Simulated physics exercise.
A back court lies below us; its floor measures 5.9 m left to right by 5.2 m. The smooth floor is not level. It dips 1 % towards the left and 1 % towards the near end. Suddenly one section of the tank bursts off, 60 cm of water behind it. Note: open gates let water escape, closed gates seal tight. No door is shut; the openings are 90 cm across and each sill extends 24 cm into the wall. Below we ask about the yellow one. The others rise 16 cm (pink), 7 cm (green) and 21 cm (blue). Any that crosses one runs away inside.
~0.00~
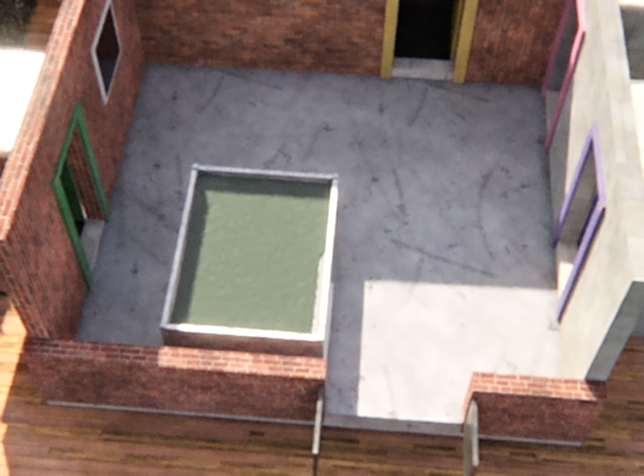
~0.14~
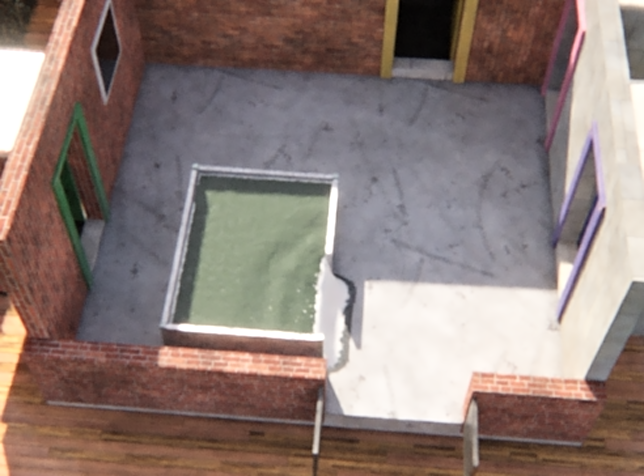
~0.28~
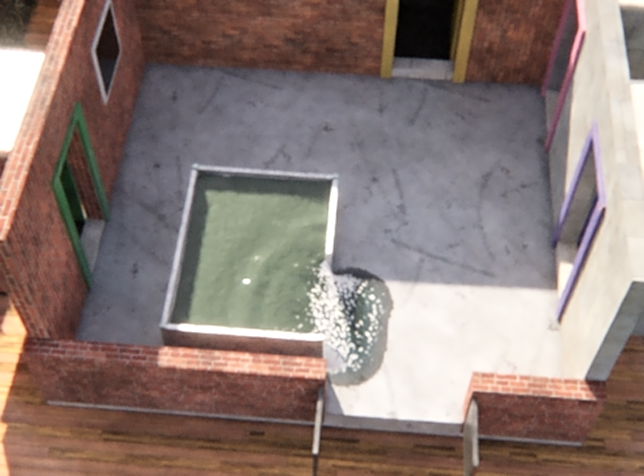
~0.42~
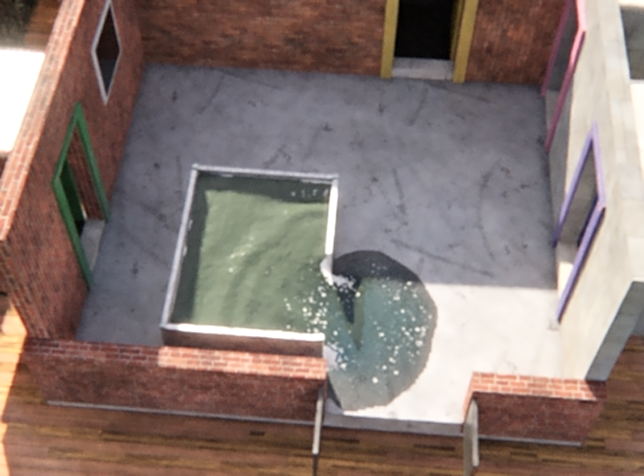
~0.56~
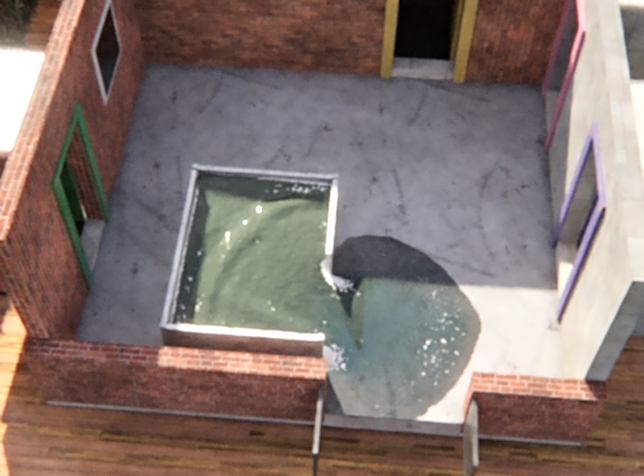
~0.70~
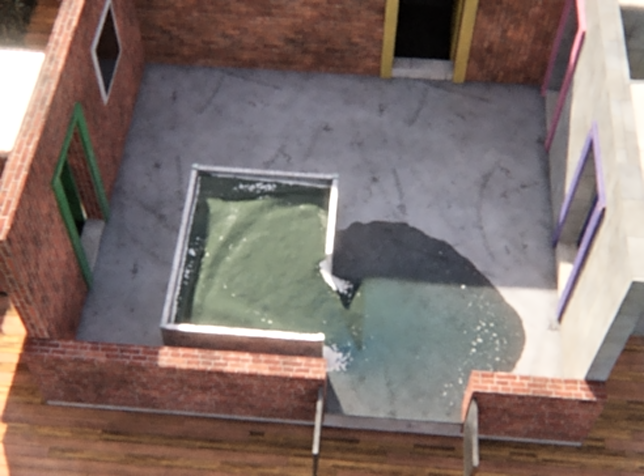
In a brick-walled courtyard with a smooth grey floor, part of the right side of a tank of green water broke away, and water poured through the gap, spreading in a widening, rounded pool.
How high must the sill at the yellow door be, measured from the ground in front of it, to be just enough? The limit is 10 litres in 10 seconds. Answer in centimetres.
About 9.5 cm.
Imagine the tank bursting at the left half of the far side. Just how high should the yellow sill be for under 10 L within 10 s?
Close to 4.5 cm at the least.
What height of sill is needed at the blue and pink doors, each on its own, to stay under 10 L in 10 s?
Roughly 19 cm for the blue door and roughly 9.5 cm for the pink door.
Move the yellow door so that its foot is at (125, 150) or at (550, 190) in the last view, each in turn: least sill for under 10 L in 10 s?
First place around 8.0 cm, second around 6.0 cm.
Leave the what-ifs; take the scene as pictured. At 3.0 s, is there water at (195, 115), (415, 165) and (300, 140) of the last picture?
Status: Clear / clear / clear.
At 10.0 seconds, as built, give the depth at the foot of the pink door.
The depth there is around 5.0 cm.
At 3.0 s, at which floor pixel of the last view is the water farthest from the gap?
Lab note: Front tip approx. at (536, 92).
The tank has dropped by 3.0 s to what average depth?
Around 27 cm on average.
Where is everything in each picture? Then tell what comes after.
In the first picture, still water, 60 cm deep, in the tank at (255, 251); the yellow door at (429, 27) is dry.
In the second picture, the front is at (342, 354), 0.3 m from the gap at (322, 312); 0.3 m2 of floor is wet, 60 cm left at the back.
In the third picture, water pours out at (322, 314) and has run 0.8 m, to (384, 314); about 10 cm deep outside, 60 cm at the back.
In the fourth picture, water pours out at (322, 315) and has run 1.3 m, to (428, 329); about 7 cm deep outside, 60 cm at the back.
In the fifth picture, water pours out at (322, 315) and has run 1.8 m, to (472, 332); about 6 cm deep outside, 59 cm at the back.
In the sixth picture, the front is at (517, 344), 2.4 m from the gap at (322, 315); 4.6 m2 of floor is wet, 52 cm left at the back; the yellow door at (429, 27), 4.4 m from the gap, is still 2.9 m from the nearest water.
After 1.4 s water covers 25 % of the floor, deepest (43 cm) near (556, 410); it has not reached the yellow door.
After 3.0 s water covers 35 % of the floor, deepest (26 cm) near (540, 409); it has not reached the yellow door.
After 10.0 s water covers 95 % of the floor, deepest (12 cm) near (67, 375); 5 cm at the yellow door, 0 litres in over its 16 cm sill.
At the yellow door as built, the water arrived by 3.7 s and peaked near 13 cm at 4.4 s.
Run again over the same 10 s with other heights there, 17 litres in over 8.5 cm, 4 litres over 11 cm. The limit of 10 litres is kept from about 9.5 cm up.
